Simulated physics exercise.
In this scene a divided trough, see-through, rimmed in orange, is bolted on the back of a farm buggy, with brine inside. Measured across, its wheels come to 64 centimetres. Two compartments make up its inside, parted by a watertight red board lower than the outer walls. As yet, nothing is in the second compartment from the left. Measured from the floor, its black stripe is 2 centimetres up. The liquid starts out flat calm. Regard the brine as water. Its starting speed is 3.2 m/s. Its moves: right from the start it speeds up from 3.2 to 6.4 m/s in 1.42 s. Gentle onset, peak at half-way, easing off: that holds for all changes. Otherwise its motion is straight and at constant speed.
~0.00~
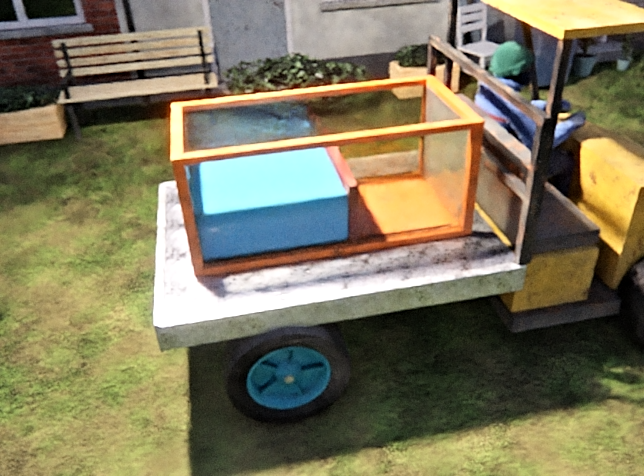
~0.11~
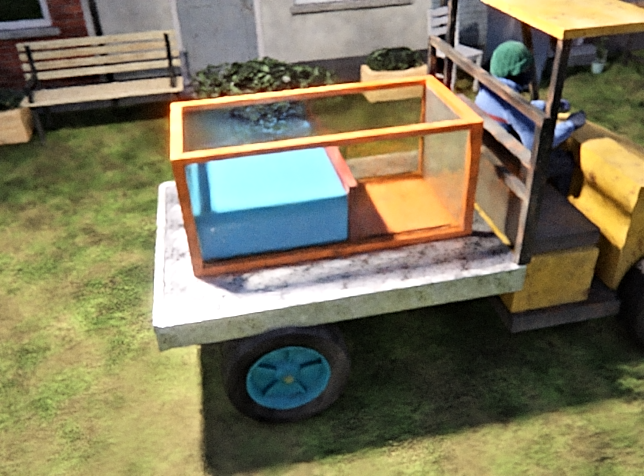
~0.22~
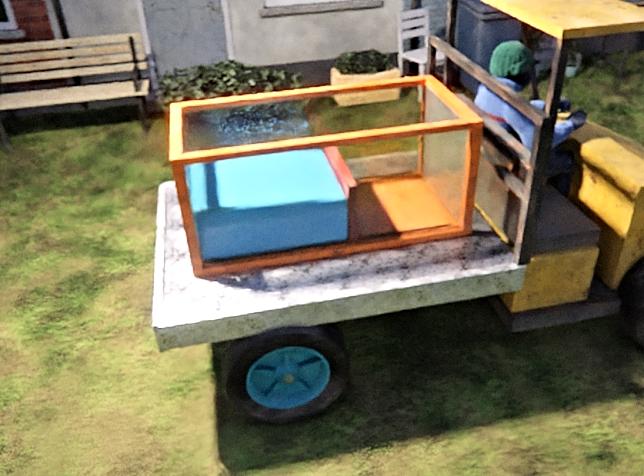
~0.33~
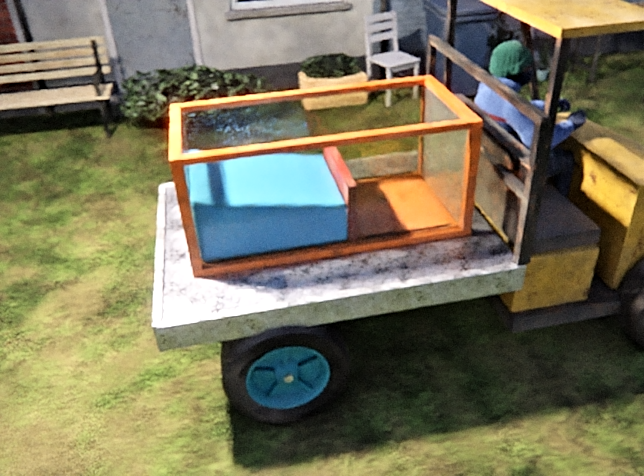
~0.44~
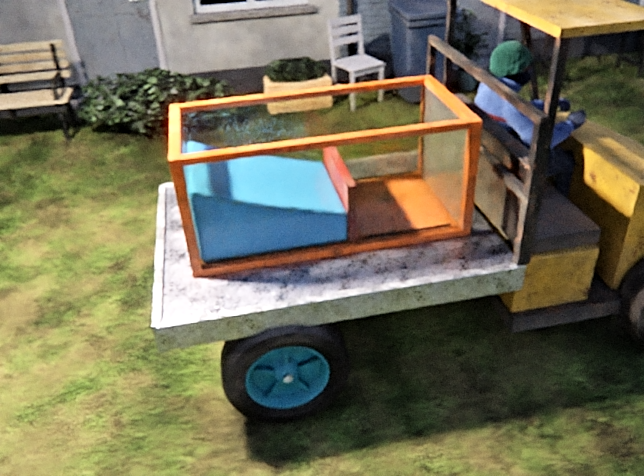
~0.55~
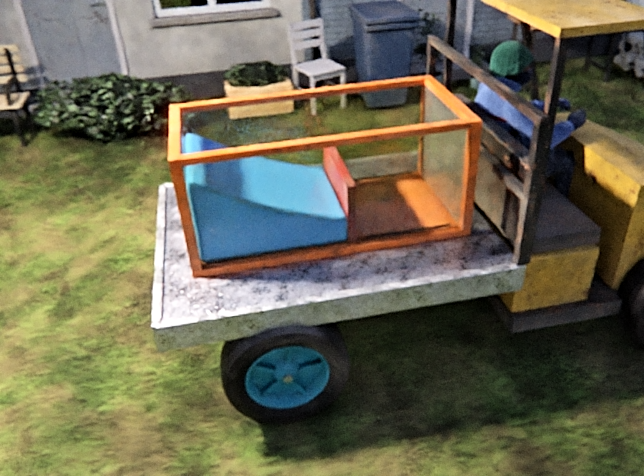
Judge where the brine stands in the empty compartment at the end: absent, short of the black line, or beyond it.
Short of the black line.
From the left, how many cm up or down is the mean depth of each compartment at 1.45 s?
0 cm, 0 cm.
By 0.95 s the mean depths from the left are 29, 0 cm.
By 1.45 s the mean depths from the left are 29, 0 cm.
By 1.95 s the mean depths from the left are 29, 0 cm.
By 4.41 s the mean depths from the left are 28, 1 cm.
